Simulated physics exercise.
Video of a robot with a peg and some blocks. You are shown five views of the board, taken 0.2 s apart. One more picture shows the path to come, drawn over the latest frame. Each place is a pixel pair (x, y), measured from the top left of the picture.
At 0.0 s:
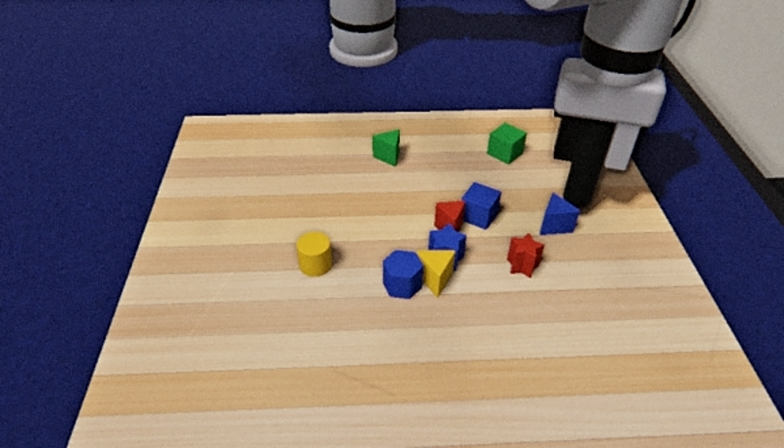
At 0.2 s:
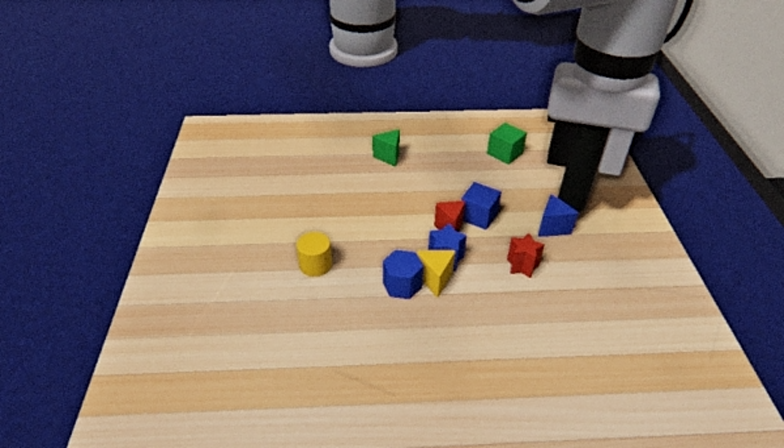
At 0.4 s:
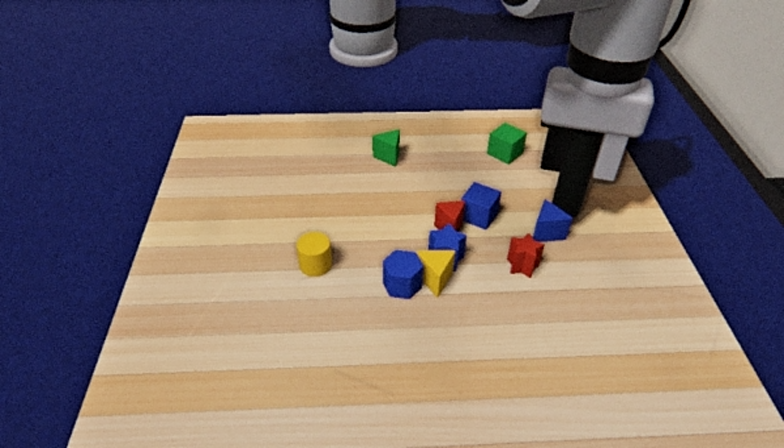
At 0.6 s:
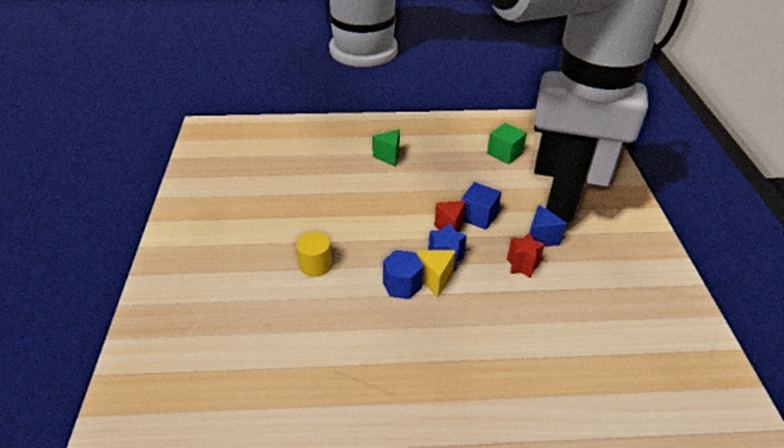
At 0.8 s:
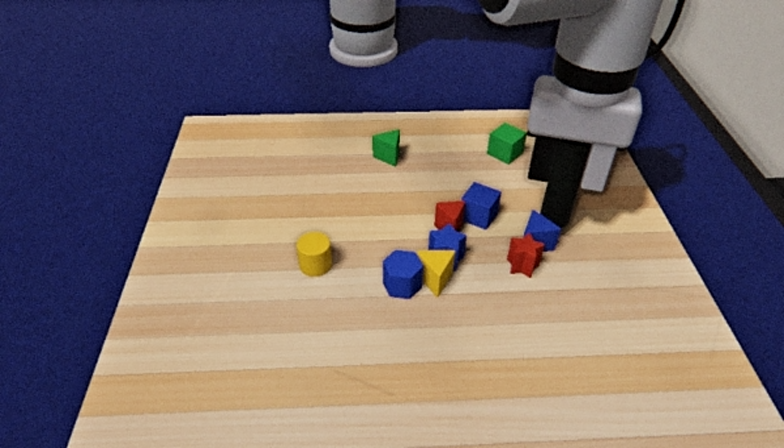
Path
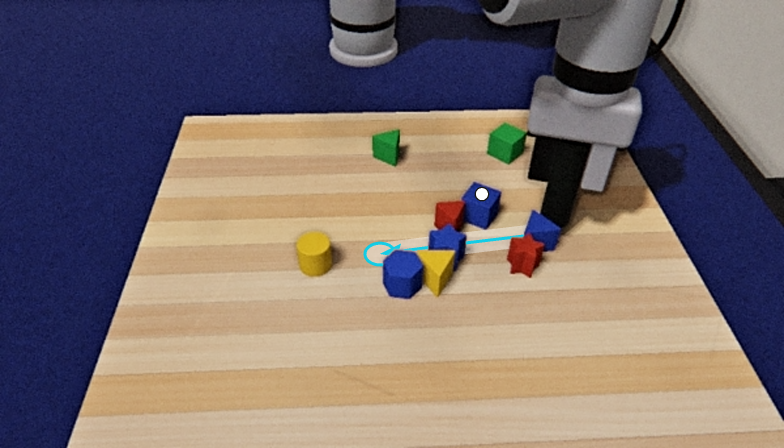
Robot arm with a dark peg nudging a blue triangular block slightly down and left, close to a red star block.
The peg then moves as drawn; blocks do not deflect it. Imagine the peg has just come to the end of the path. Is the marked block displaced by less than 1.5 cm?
Short answer: Yes.
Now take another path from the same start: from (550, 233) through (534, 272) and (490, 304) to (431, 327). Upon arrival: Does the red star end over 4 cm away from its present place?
Yes, I think so.
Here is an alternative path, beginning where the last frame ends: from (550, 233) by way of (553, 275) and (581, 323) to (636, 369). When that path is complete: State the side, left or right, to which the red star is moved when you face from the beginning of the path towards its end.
Shifted right.
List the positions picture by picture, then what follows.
The first picture shows lower end of the peg at (577, 199), tops of blocks, yellow triangular block at (437, 259), blue star at (448, 237), red triangular block at (452, 207), blue square at (482, 194), red star at (528, 244), blue triangular block at (560, 205).
The second picture shows peg at (571, 204), blue triangular block at (558, 206).
The third picture shows peg at (565, 209), blue triangular block at (552, 212).
The fourth picture shows peg at (560, 214), blue triangular block at (546, 217).
The fifth picture shows peg at (554, 219), yellow triangular block at (437, 259), blue star at (448, 237), red triangular block at (452, 207), blue square at (482, 194), red star at (528, 244), blue triangular block at (540, 223).
The drawn path runs from (550, 233) directly to (380, 254); the dot is on the blue square.
On the path given first. One third of the way, peg at (497, 226); red star at (526, 249), turned 20° anticlockwise; blue triangular block at (499, 236), turned 55° anticlockwise.
Two thirds of the way, peg at (439, 233); yellow triangular block at (435, 264); blue star at (428, 242), turned 20° anticlockwise; red triangular block at (438, 207), turned 65° clockwise; red star at (526, 249), turned 20° anticlockwise; blue triangular block at (497, 237), turned 60° anticlockwise.
At the end, peg at (380, 240); yellow triangular block at (436, 267), turned 20° anticlockwise; blue star at (402, 249), turned 75° anticlockwise; red triangular block at (438, 207), turned 65° clockwise; blue square not moved; red star at (526, 249), turned 20° anticlockwise; blue triangular block at (497, 237), turned 60° anticlockwise.
